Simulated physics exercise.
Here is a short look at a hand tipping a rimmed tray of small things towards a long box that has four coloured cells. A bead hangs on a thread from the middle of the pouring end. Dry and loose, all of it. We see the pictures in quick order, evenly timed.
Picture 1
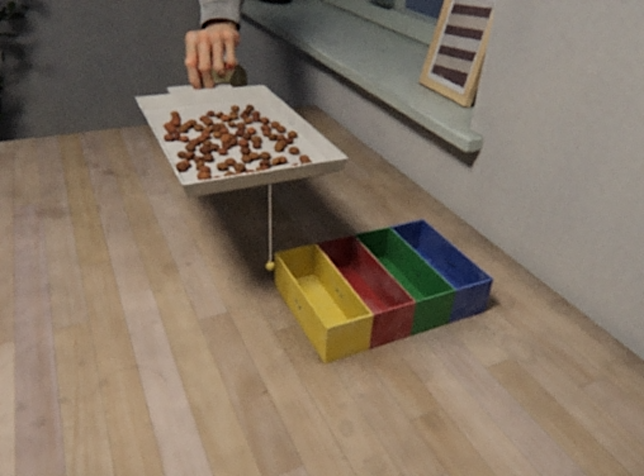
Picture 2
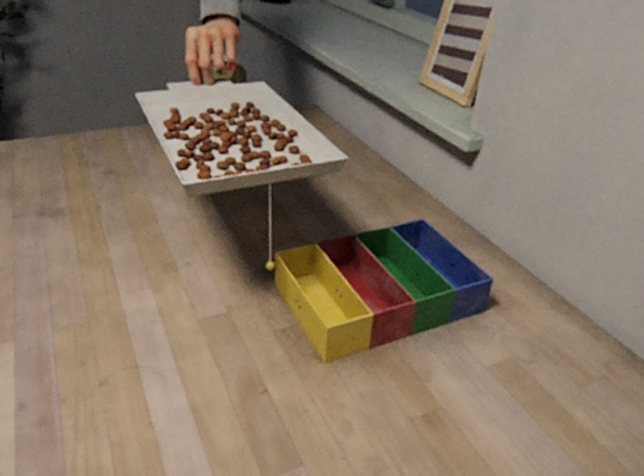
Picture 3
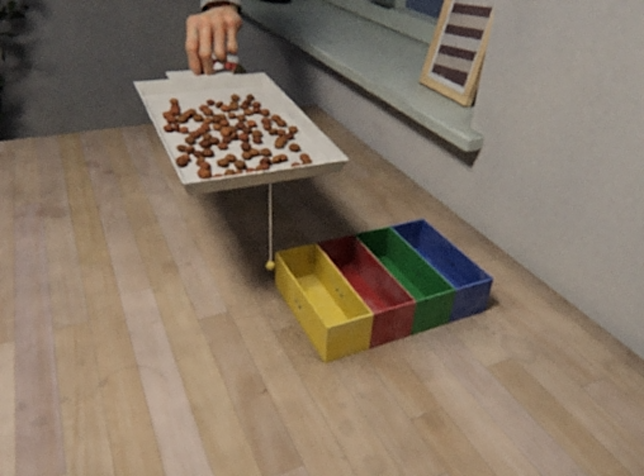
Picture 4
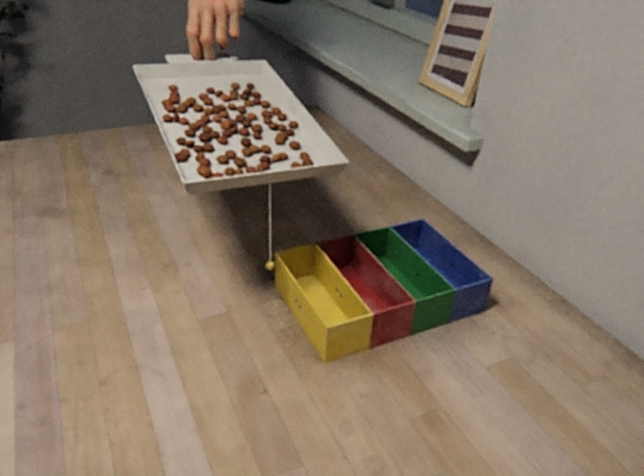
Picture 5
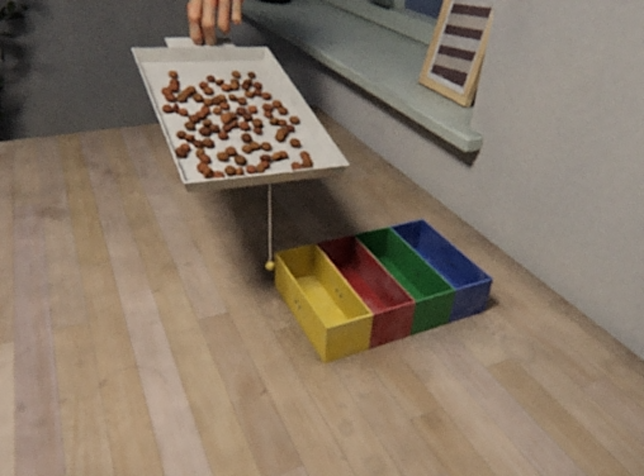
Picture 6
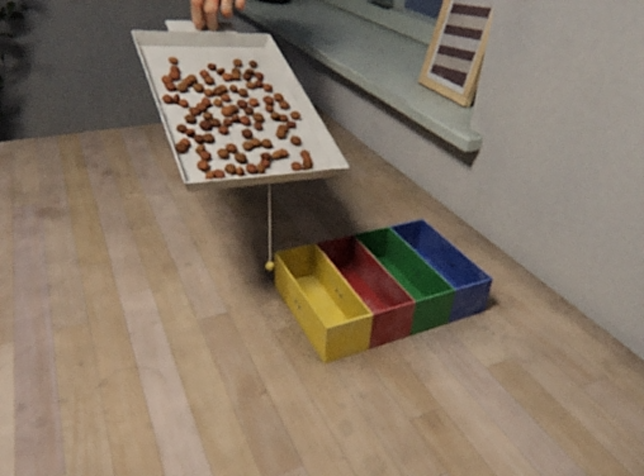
The video shows a hand gradually raising the back of a white rimmed tray of small brown pieces, tilting it toward a box with yellow, red, green and blue cells, while a bead hangs on a thread from its front edge.
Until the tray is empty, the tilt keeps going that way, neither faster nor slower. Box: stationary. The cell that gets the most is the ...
... Yellow one.
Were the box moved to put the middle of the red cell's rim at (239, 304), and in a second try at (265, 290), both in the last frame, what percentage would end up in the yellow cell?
0 % and 0 %.
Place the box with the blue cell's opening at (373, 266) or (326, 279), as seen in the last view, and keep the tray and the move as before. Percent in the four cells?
Roughly 100 per cent, and 80 per cent.
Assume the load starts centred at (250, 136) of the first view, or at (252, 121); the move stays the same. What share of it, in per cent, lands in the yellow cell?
Estimates in order: 50 percent, 40 percent.
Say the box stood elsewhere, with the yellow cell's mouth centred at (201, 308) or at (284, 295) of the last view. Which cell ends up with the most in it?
Blue, and then the red one.
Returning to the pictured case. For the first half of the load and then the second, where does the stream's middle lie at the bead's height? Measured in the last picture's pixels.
I'd say close to (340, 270) at first and close to (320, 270) later on.
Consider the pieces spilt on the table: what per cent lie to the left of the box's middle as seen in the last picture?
Looks like close to 100 per cent of it.
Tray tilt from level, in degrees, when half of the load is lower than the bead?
Approx. reading: About 95°.
Soon after the last picture, tray tipped steeply; nearly all on the tray; a stray few falling or outside the box.
A little later, tray tipped past a quarter turn; a small part on the tray; about a quarter in the yellow cell; about a quarter in the red cell; about half falling or outside the box.
Later still, tray tipped past a quarter turn; about a third in the yellow cell; about a quarter in the red cell; about a quarter falling or outside the box.
At rest, tray tipped past a quarter turn; about a third in the yellow cell; about a quarter in the red cell; none in the green cell; none in the blue cell; about a quarter outside the box.
